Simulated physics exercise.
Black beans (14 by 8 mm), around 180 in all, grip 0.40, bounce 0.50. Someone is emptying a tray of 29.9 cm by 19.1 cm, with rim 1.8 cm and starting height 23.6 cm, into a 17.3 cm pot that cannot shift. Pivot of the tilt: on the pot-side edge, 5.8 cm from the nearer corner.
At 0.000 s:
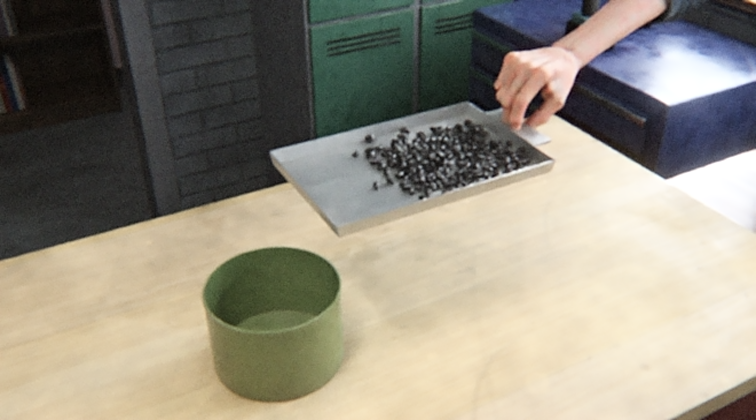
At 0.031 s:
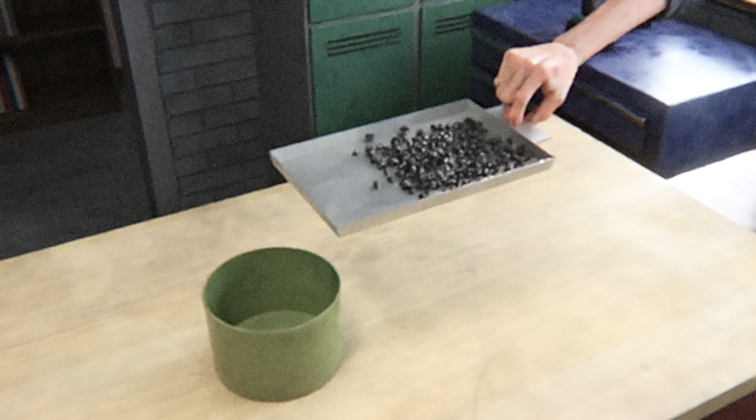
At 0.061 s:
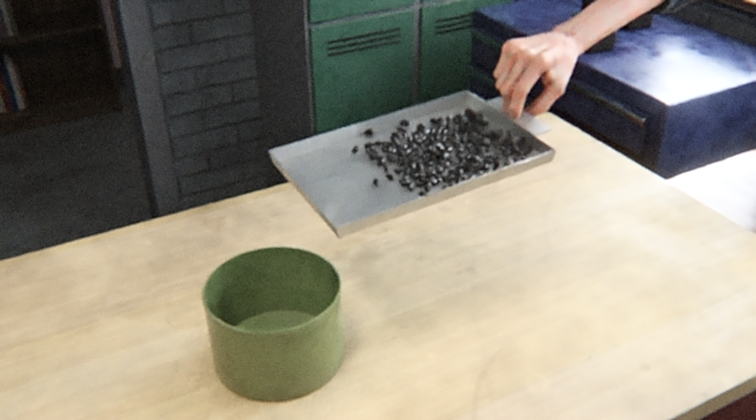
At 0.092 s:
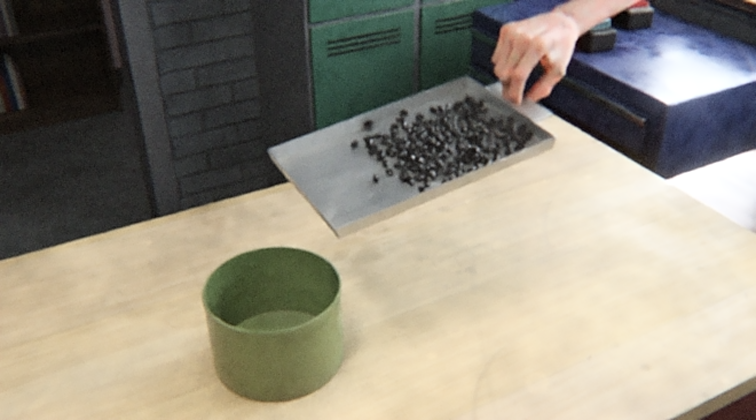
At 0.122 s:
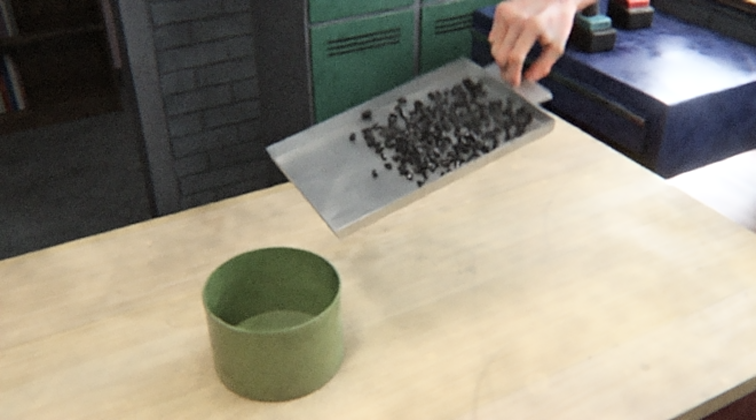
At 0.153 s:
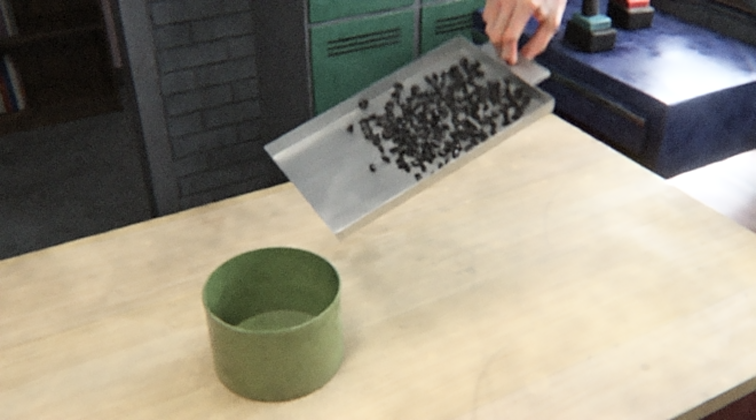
A hand raises the right end of a metal tray of black beans, steepening its tilt.
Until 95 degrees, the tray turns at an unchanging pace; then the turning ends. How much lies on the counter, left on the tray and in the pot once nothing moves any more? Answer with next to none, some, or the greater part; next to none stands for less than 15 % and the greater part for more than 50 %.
Counter: The greater part; left on the tray: Next to none; pot: Some.
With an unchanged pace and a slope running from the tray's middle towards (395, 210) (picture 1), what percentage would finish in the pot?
The share comes to about 0 in a hundred.
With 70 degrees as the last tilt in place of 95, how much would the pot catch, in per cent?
The pot would get around 25 per cent.
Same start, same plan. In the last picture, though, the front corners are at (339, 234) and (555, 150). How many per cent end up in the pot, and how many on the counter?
Per cent by place - pot 5, counter 95.
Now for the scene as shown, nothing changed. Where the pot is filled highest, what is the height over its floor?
Top level: Approx. 1.0 cm.
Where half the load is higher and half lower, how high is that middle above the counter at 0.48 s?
Median height: Approx. 32 cm.
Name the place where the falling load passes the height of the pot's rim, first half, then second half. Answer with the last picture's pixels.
First near (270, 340), then at (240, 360).
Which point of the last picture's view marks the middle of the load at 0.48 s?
I'd put it close to (317, 164).
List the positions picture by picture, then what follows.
In the first frame, tray tilt 0 degrees, front corners at (339, 224) and (552, 159); middle of the pieces at (449, 157); pot at (272, 286).
In the second frame, tray tilt 1 degrees, front corners at (339, 224) and (552, 157); middle of the pieces at (450, 155).
In the third frame, tray tilt 3 degrees, front corners at (338, 225) and (553, 149), lowest corner left front; middle of the pieces at (450, 149).
In the fourth frame, tray tilt 7 degrees, front corners at (337, 226) and (553, 136), lowest corner left front; middle of the pieces at (449, 140).
In the fifth frame, tray tilt 13 degrees, front corners at (336, 228) and (552, 119), lowest corner left front; middle of the pieces at (448, 127).
In the sixth frame, tray tilt 19 degrees, front corners at (336, 230) and (550, 100), lowest corner left front; middle of the pieces at (445, 113); pot at (272, 286). Its pace works out near 205 degrees a second.
After 0.35 s, tilt 59 degrees; the tray holds 100 %, the pot 0 %.
Then, at 0.48 s, tilt 86 degrees; the tray holds 100 %, the pot 0 %.
Then, at 0.73 s, tilt 95 degrees; the tray holds 0 %, the pot 25 %.
By 2.2 s all is still; counter 75 %, tray 0 %, pot 25 %.
